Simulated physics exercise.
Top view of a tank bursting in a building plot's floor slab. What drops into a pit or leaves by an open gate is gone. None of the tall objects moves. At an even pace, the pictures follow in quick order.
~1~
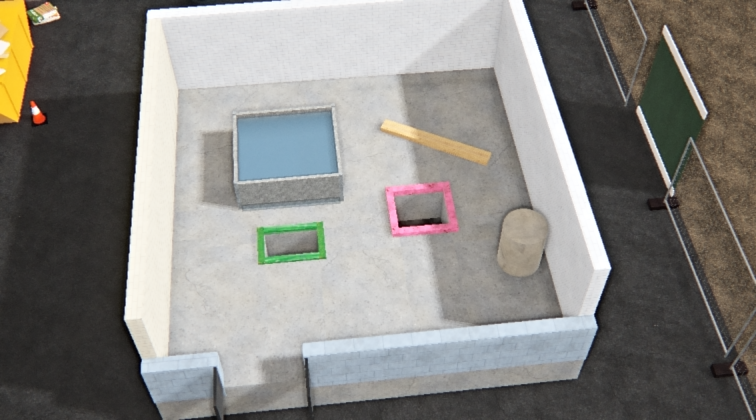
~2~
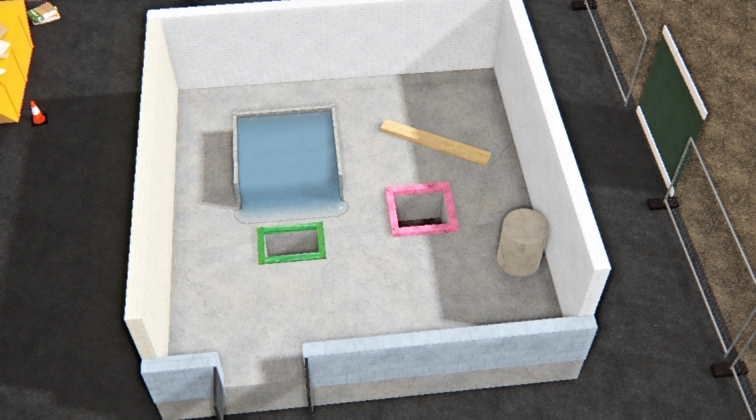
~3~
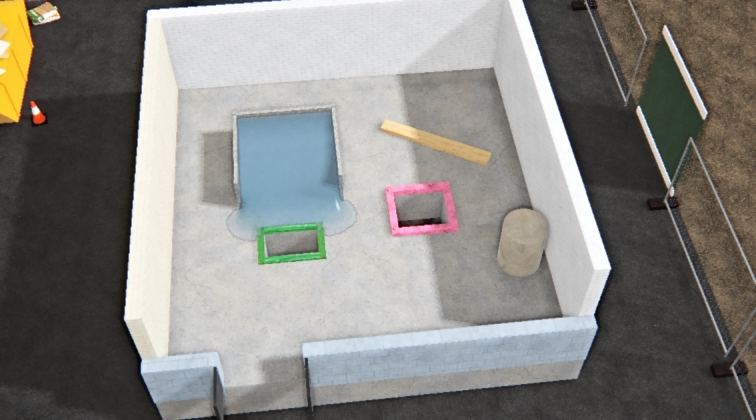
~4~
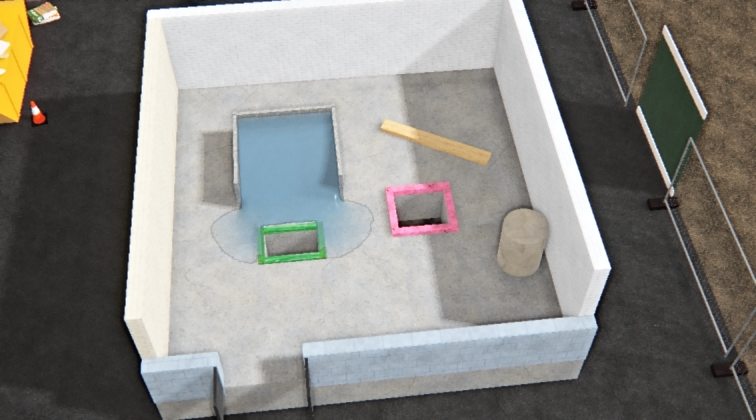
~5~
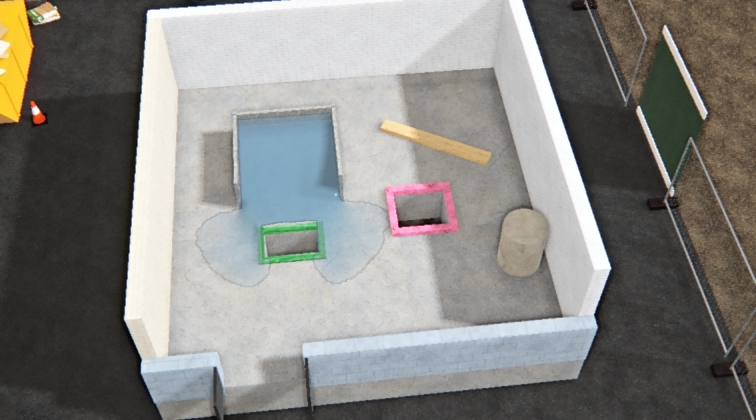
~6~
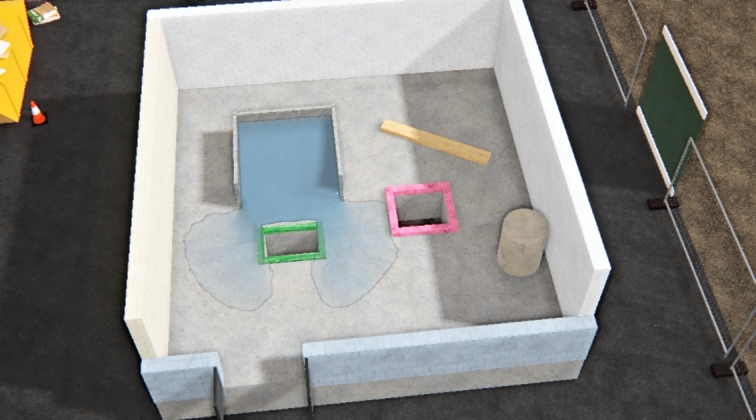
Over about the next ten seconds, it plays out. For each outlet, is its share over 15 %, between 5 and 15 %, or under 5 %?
Shares: The gate between 5 and 15 %; the green pit over 15 %; the pink pit under 5 %.
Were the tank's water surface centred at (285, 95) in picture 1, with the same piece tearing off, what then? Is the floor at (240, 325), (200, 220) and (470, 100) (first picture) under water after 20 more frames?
Going through the three spots, I'd say swamped, swamped, high and dry.
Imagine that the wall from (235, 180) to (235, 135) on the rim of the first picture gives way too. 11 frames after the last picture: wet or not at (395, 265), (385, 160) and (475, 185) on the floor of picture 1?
Note, points one to three: Unreached / unreached / unreached.
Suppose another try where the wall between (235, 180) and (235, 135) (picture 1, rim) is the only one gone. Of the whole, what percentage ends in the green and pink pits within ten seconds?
Out of every hundred parts, green takes 0 and pink takes 0.
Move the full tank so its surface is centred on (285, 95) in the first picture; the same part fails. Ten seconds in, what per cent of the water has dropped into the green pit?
Within ten seconds, 30 percent of the total ends up in the green pit.
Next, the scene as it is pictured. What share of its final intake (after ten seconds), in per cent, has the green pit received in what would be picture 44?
My figure is 100 in a hundred.
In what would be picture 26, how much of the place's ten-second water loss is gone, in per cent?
Near 85 in a hundred, I reckon.
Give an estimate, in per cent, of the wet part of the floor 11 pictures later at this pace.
About 35 percent.
A moment on, water covers 30 % of the floor; the gate 0 %, the green pit 22 %, the pink pit 0 %.
Next, water covers 35 % of the floor; the gate 1 %, the green pit 31 %, the pink pit 0 %.
Then, water covers 40 % of the floor; the gate 4 %, the green pit 36 %, the pink pit 0 %.
Later, water covers 50 % of the floor; the gate 7 %, the green pit 38 %, the pink pit 0 %.
In the end, water covers 65 % of the floor; the gate 9 %, the green pit 39 %, the pink pit 0 %.
